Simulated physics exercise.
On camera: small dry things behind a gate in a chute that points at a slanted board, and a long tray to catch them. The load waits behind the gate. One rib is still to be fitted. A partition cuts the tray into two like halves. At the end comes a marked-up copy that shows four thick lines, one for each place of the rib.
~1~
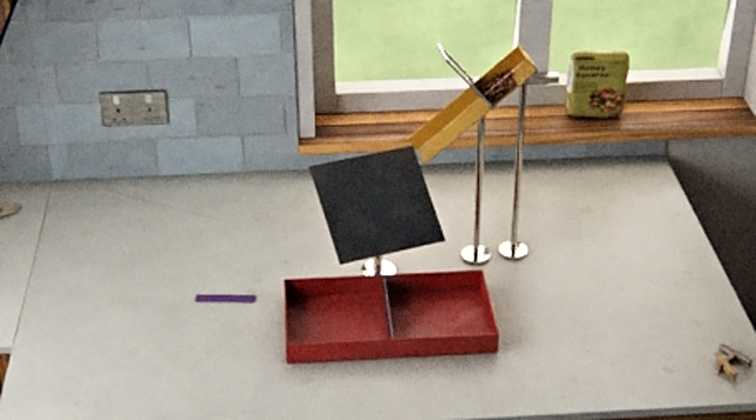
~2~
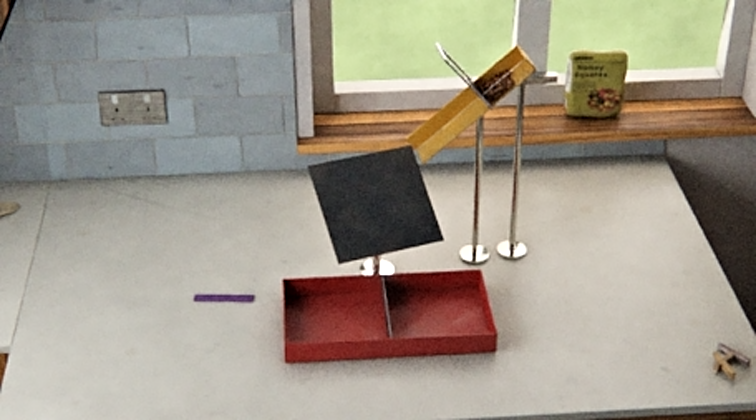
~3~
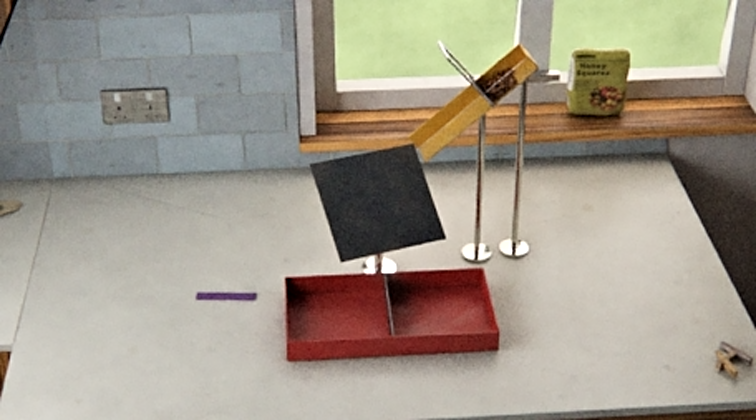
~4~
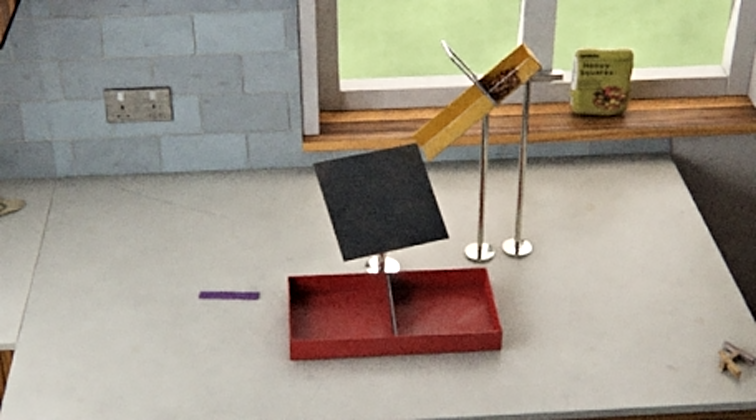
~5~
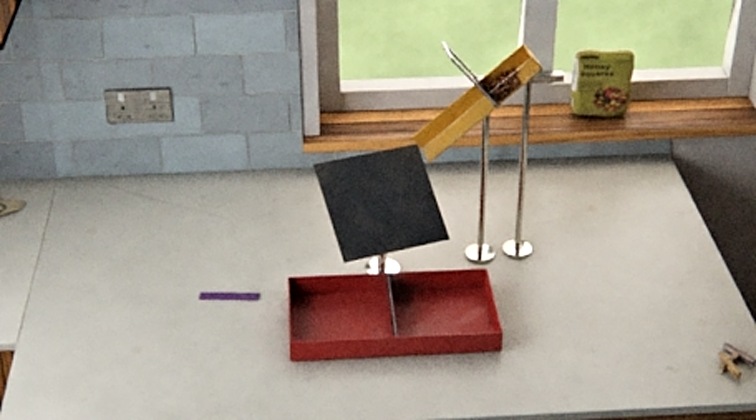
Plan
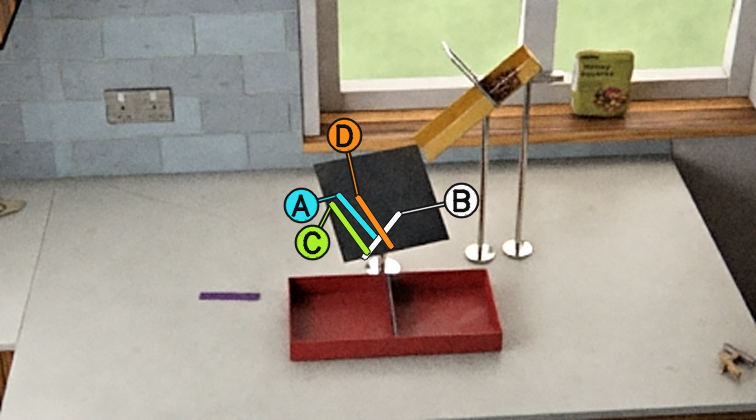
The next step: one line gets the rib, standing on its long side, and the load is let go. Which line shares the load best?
C is best.
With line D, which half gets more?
The right half.
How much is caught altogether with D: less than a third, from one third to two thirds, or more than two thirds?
It is more than two thirds.
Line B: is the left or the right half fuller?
Left.
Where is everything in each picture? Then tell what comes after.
The first picture shows load behind the gate (494, 86), cereal balls; lip of the chute (421, 157), sloping fairly steeply.
The second picture shows middle of the board (376, 203), tilted fairly steeply; middle of its low edge (392, 252); of its high edge (360, 155).
The third picture shows front corners of the tray (287, 342) and (499, 332); front end of its middle wall (394, 337); gate still shut (475, 84).
The fourth picture shows middle of the load (498, 83); lip (425, 154).
The fifth picture shows middle of the load (499, 84); lip (426, 156).
On the marked copy, line A from (338, 195) to (377, 240); line B from (398, 213) to (364, 256); line C from (332, 204) to (367, 252); line D from (358, 197) to (391, 246).
For line A, of what is caught, about a tenth in the left half, the larger part in the right.
For line B, of what is caught, the larger part in the left half, about a tenth in the right.
For line C, of what is caught, roughly half in the left half, roughly half in the right.
For line D, of what is caught, about a tenth in the left half, almost all in the right.
